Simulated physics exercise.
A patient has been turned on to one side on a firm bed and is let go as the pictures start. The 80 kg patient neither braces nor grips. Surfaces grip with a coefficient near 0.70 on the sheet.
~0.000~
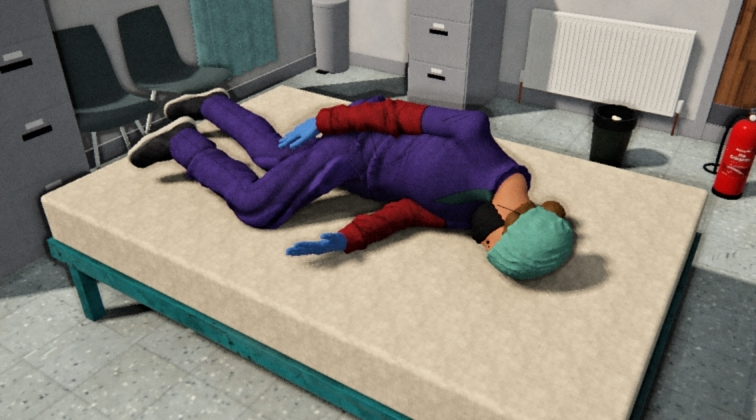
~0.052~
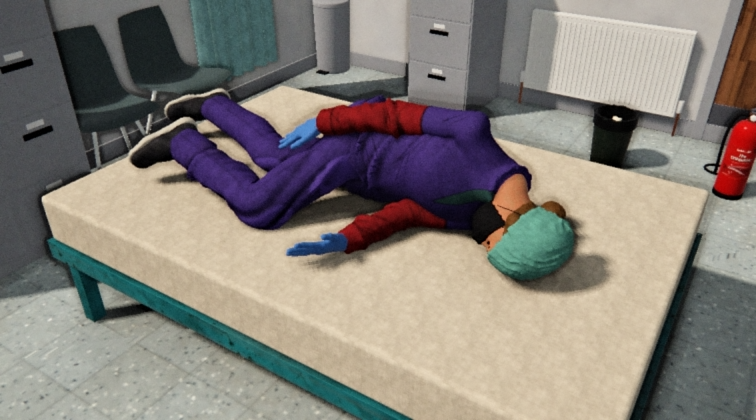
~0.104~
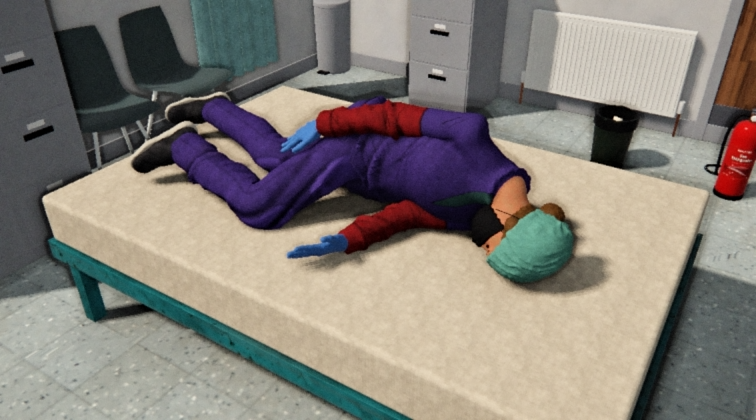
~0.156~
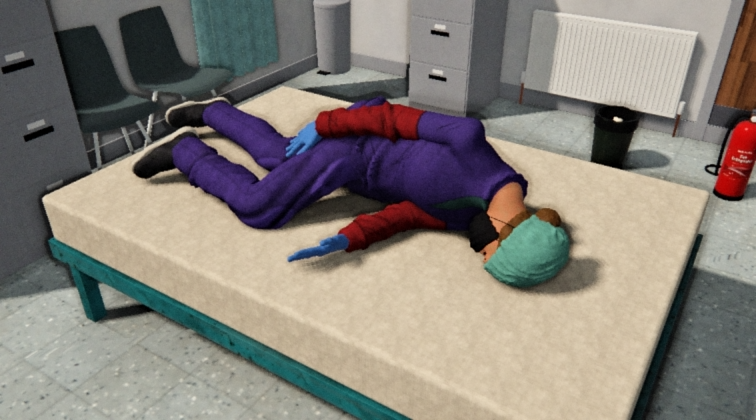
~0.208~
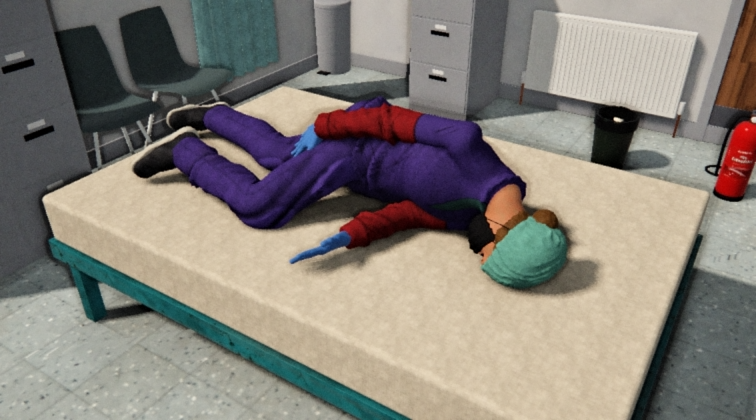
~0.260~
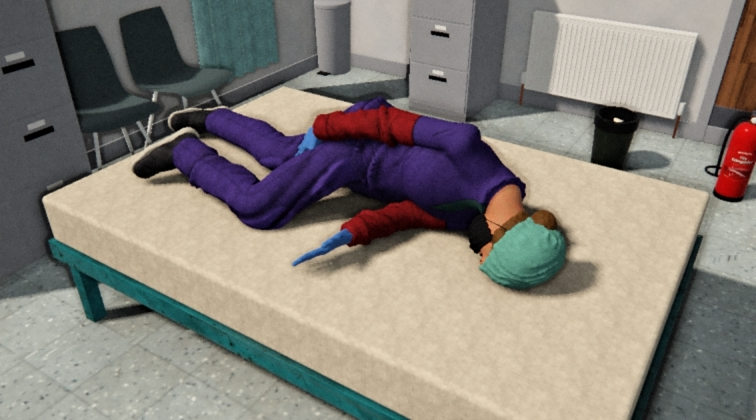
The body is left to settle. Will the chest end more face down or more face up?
In the end the chest rolls forwards.
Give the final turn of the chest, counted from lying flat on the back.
Turned some 160°.
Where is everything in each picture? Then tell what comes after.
The first picture shows chest (476, 178); shoulders at 105°.
The second picture shows chest (477, 178); shoulders at 105°.
The third picture shows chest (476, 180); shoulders at 105°.
The fourth picture shows chest (474, 182); shoulders at 110°.
The fifth picture shows chest (473, 183); shoulders at 115°.
The sixth picture shows chest (473, 184); shoulders at 115°.
After 0.54 s the chest is turned 120° from lying flat on the back, near (472, 185) in the last picture's view.
After 0.94 s the chest is turned 135° from lying flat on the back, near (470, 186) in the last picture's view.
After 1.54 s the chest is turned 150° from lying flat on the back, near (470, 187) in the last picture's view.
At rest, 4.0 s, chest rolls forwards.
